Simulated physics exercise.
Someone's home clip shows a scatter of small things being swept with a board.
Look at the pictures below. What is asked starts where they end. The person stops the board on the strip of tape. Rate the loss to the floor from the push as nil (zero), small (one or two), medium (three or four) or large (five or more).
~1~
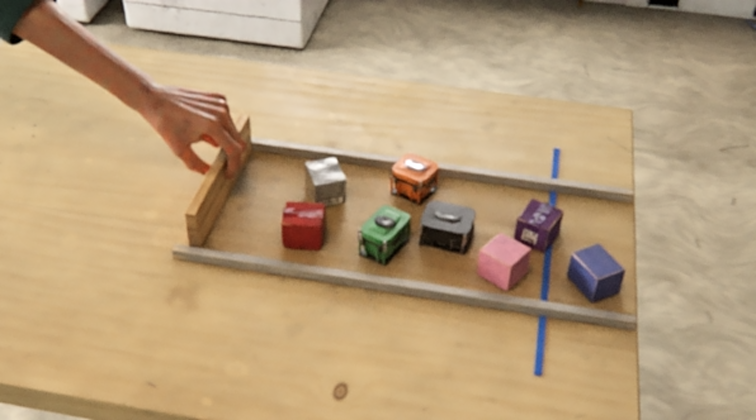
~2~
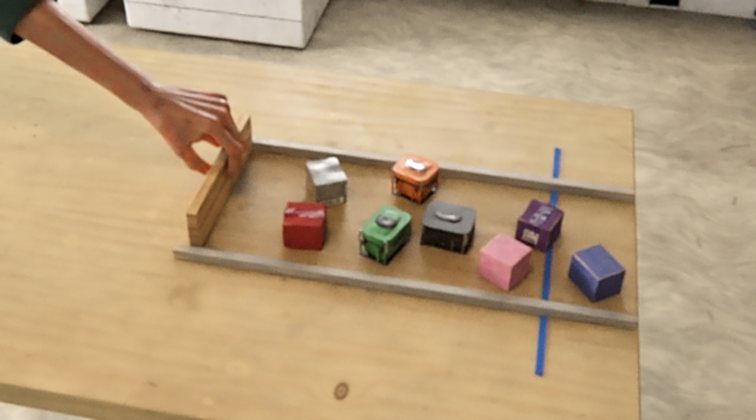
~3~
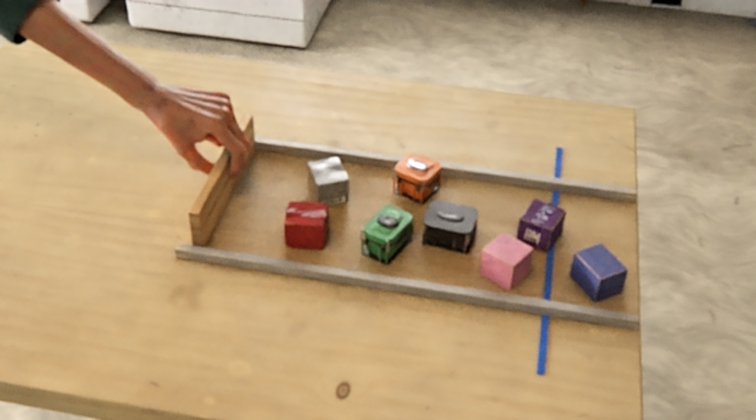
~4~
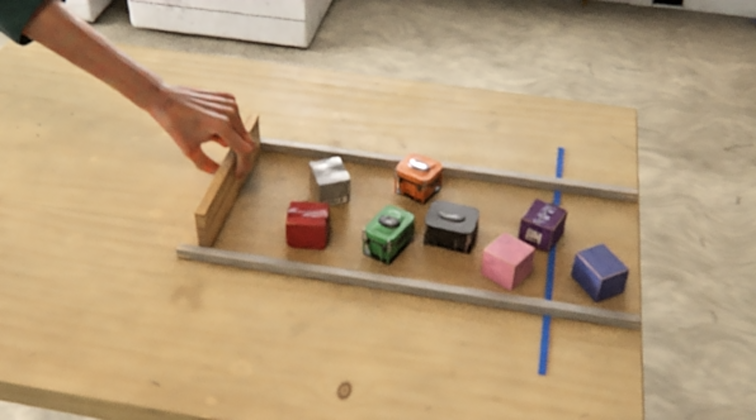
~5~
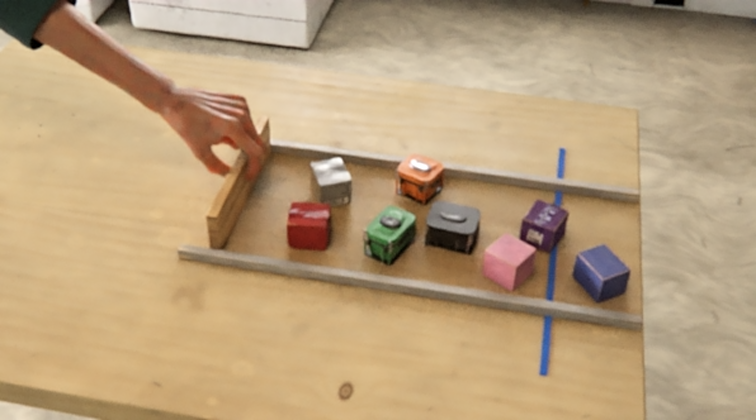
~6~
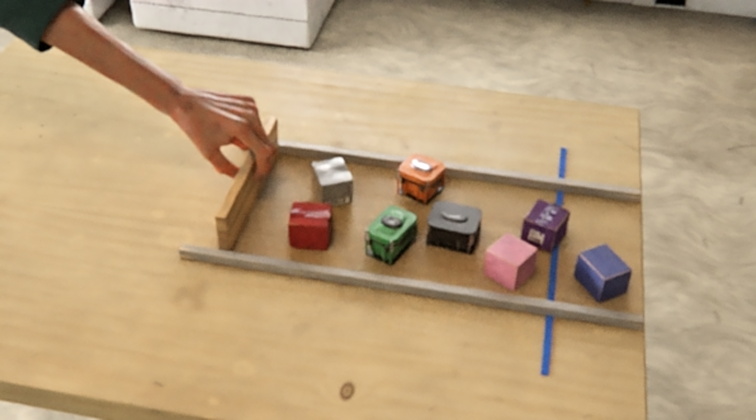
The loss is small.
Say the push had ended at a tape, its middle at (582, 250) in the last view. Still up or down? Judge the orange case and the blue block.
Well, the orange case is still there and the blue block winds up down.
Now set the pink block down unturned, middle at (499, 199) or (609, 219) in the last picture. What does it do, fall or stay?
Try one: It is still there. Try two: It ends up off.
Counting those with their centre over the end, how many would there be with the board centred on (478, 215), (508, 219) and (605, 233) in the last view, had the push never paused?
Middles past end - pos 1: 0, pos 2: 0, pos 3: 5.
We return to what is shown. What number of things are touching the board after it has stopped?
The number is 3.
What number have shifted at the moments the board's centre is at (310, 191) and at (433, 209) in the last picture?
I count 2 first and 7 after.
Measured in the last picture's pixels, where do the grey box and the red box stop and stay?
Middles: Around (575, 229) and around (575, 266).
Soon after, none off yet; blue block at rest near (602, 273); purple box at rest near (545, 225); pink block at rest near (510, 262).
After that, none off yet; blue block at rest near (602, 273); purple box displaced a little near (562, 225); pink block at rest near (513, 262).
And then, none off yet; blue block displaced about its own width near (632, 279); purple box displaced well along near (612, 214); pink block displaced well along near (593, 273).
In the end, the number that fall off is one or two; gone, pink block and blue block.
